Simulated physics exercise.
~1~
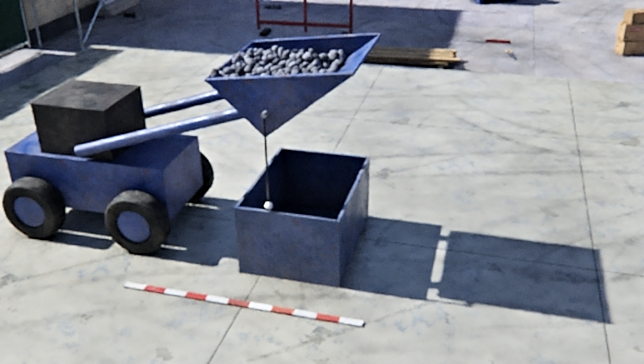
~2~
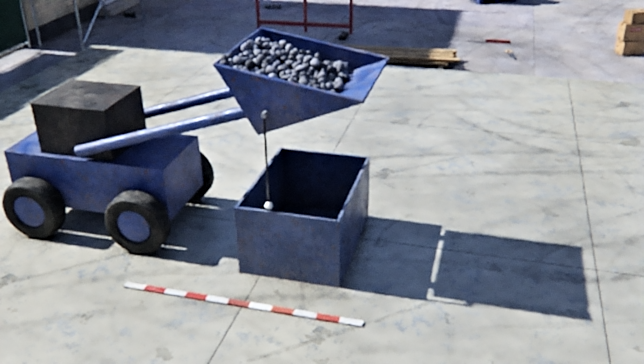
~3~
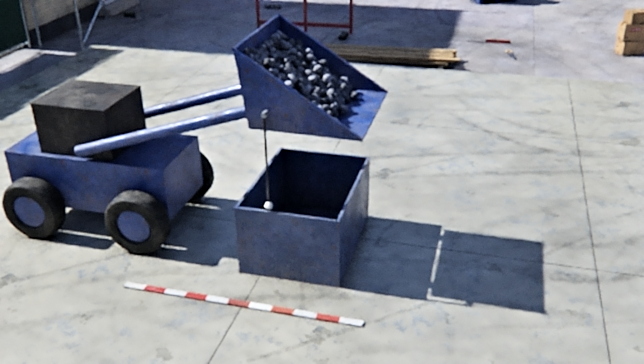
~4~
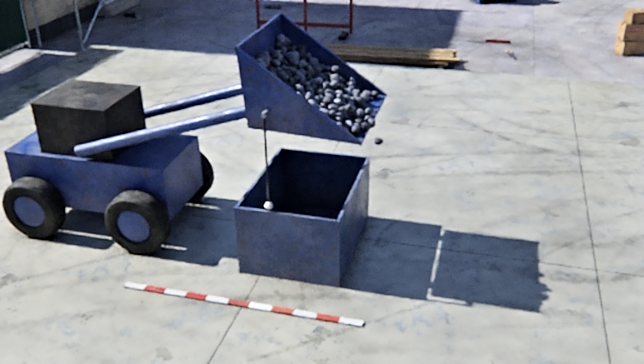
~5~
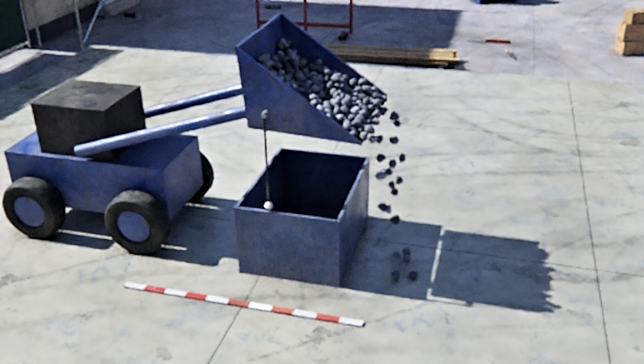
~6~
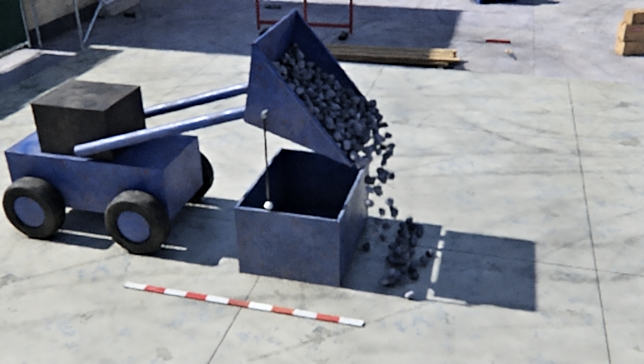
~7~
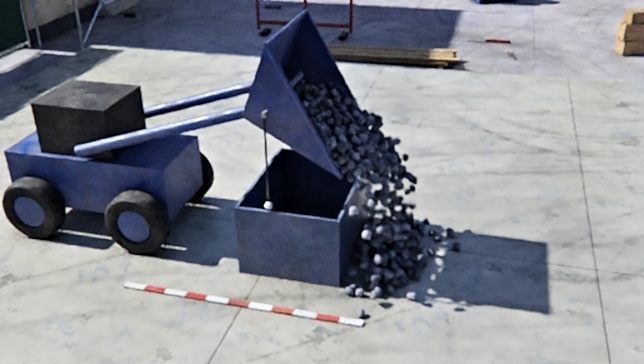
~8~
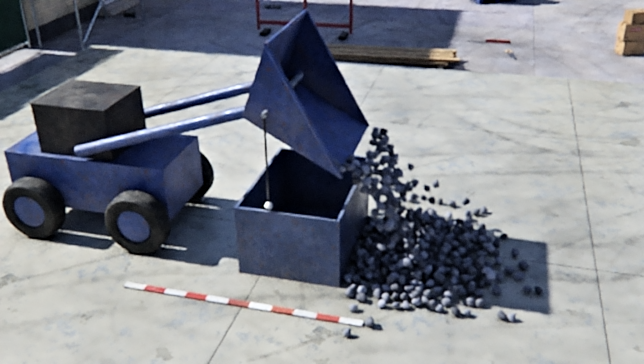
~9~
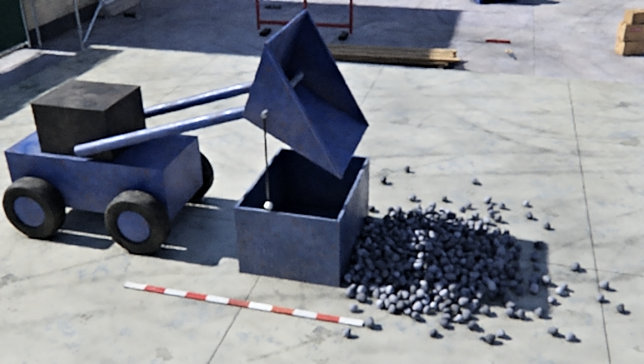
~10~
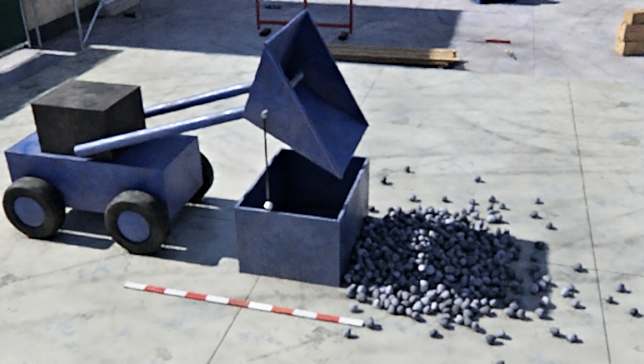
A blue loader bucket tips in stages, spilling its grey stones onto the ground beyond the bin.
